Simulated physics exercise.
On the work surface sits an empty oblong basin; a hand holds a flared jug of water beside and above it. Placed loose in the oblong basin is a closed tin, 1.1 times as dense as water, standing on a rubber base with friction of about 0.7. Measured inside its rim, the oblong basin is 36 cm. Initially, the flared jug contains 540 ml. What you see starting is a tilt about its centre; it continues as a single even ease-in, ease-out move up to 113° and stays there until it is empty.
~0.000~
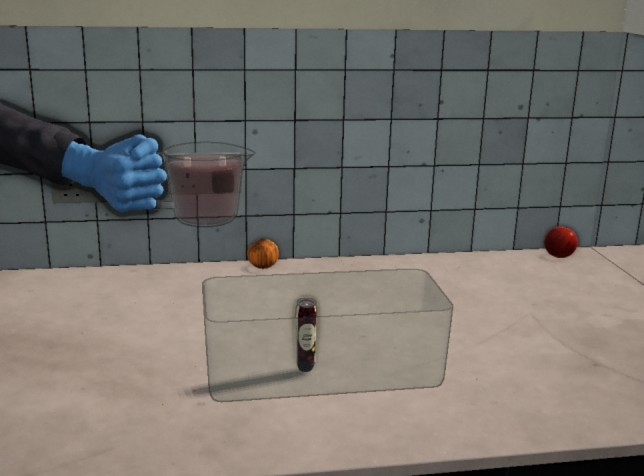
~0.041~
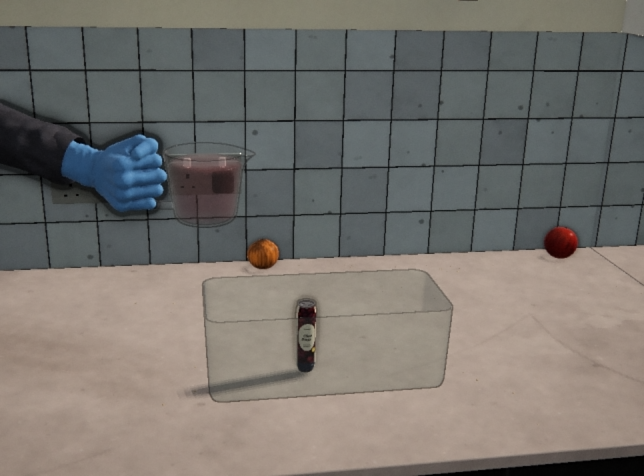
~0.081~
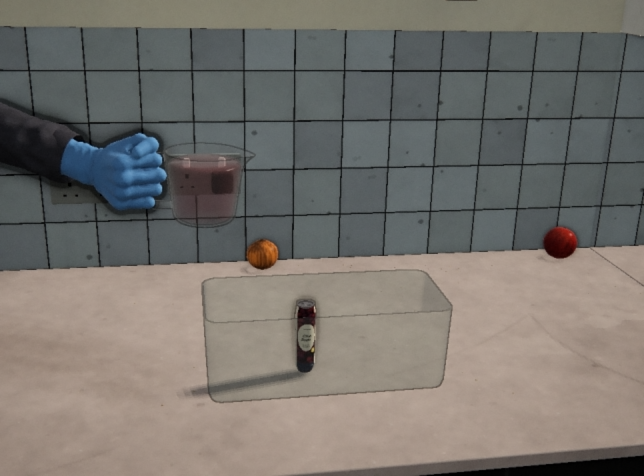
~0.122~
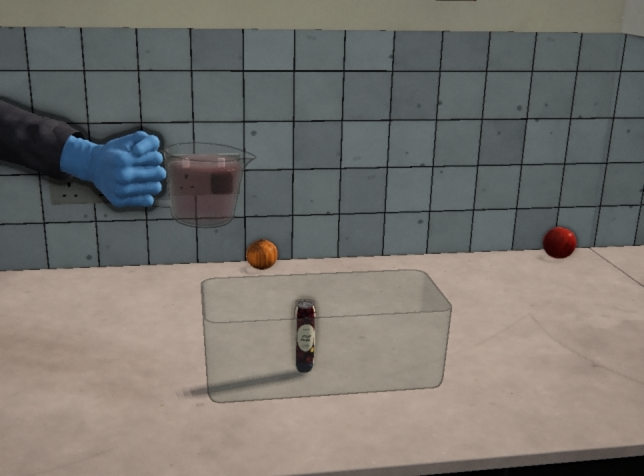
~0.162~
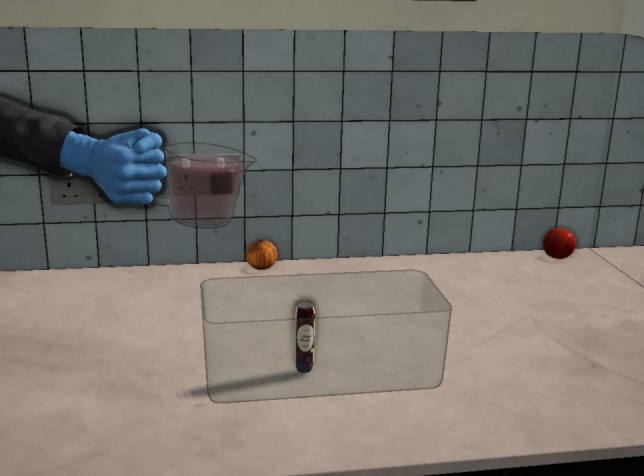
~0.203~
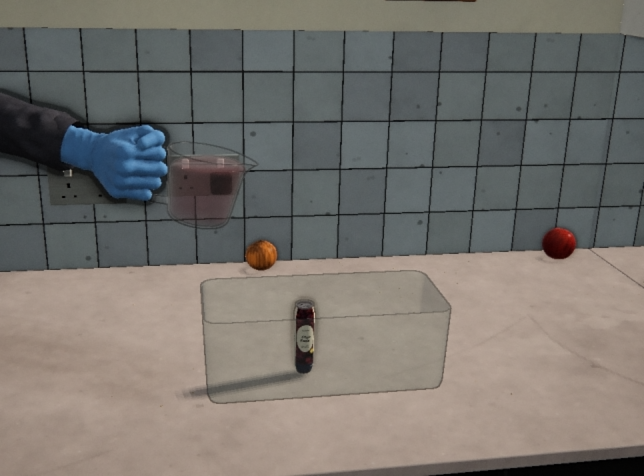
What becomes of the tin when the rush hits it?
It's bound to be brought down.
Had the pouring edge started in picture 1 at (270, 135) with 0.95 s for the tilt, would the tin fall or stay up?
It does not tip.
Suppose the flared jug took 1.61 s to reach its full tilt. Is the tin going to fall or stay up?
In that case the tin overturns.
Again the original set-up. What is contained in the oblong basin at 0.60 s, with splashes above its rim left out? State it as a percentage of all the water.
I'd put it near 8 percent.
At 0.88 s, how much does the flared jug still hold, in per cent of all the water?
Roughly 8 percent remains.
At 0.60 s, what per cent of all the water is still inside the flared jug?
Remaining: Near 64 % of the total.
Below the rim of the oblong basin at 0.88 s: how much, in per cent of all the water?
Looks like about 74 % of the whole amount.
Then, 0.60 s in, the tilt is 72° and 65 per cent is still to pour; the tin stands where it began.
Then, 0.88 s in, the tilt is 109° and 8 per cent is still to pour; the tin stands 1 cm from where it began.
Then, 1.18 s in, the tilt is 113° and 0 per cent is still to pour; the tin lies on its side.
Then, 1.51 s in, the tilt is 113° and 0 per cent is still to pour; the tin lies on its side.
Finally, the tin lies on its side.
